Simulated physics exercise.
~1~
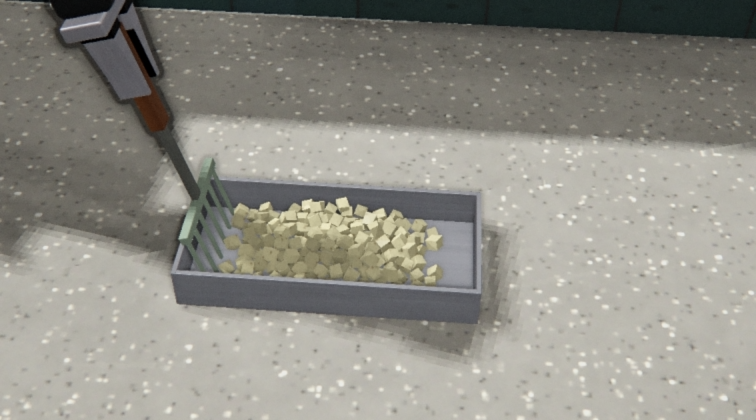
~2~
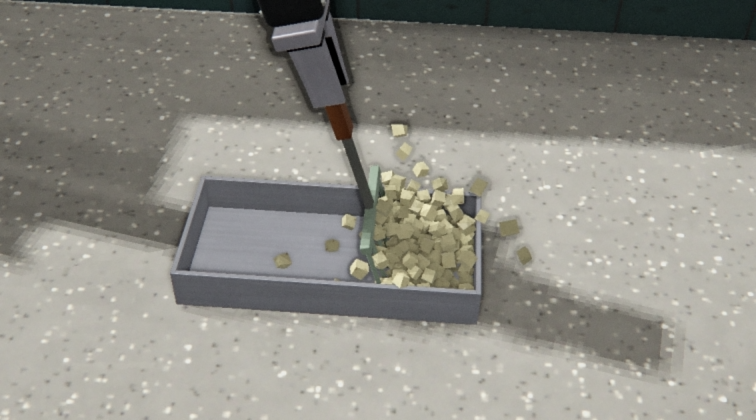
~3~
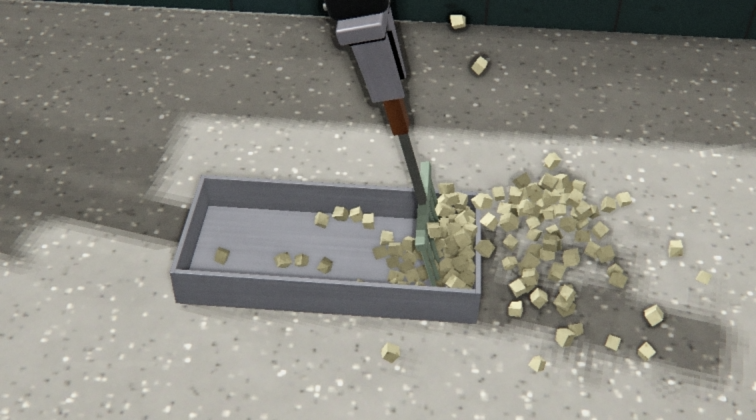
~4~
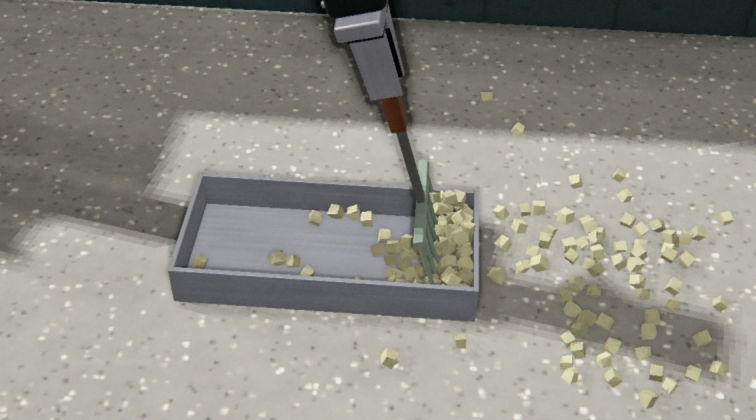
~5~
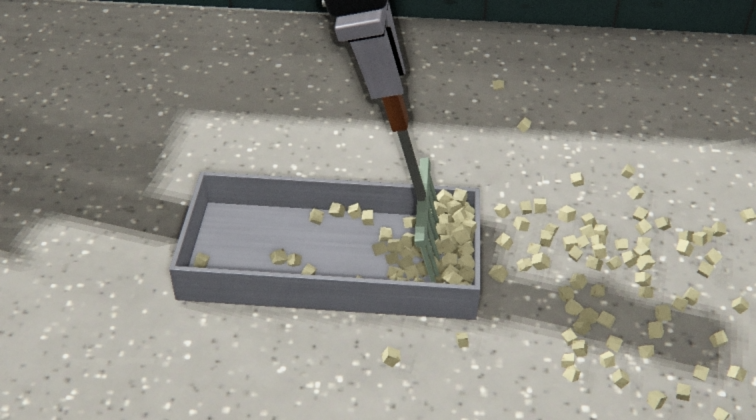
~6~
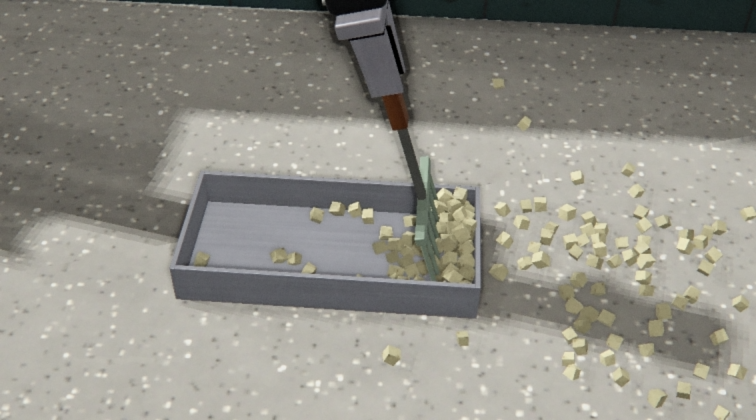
A robot arm sweeps a green fork rightward through a grey tray of pale yellow cubes, piling them against the right end and flinging many over the wall, until the fork stops short of it, with cubes scattered across the speckled surface and others still heaped in the tray.
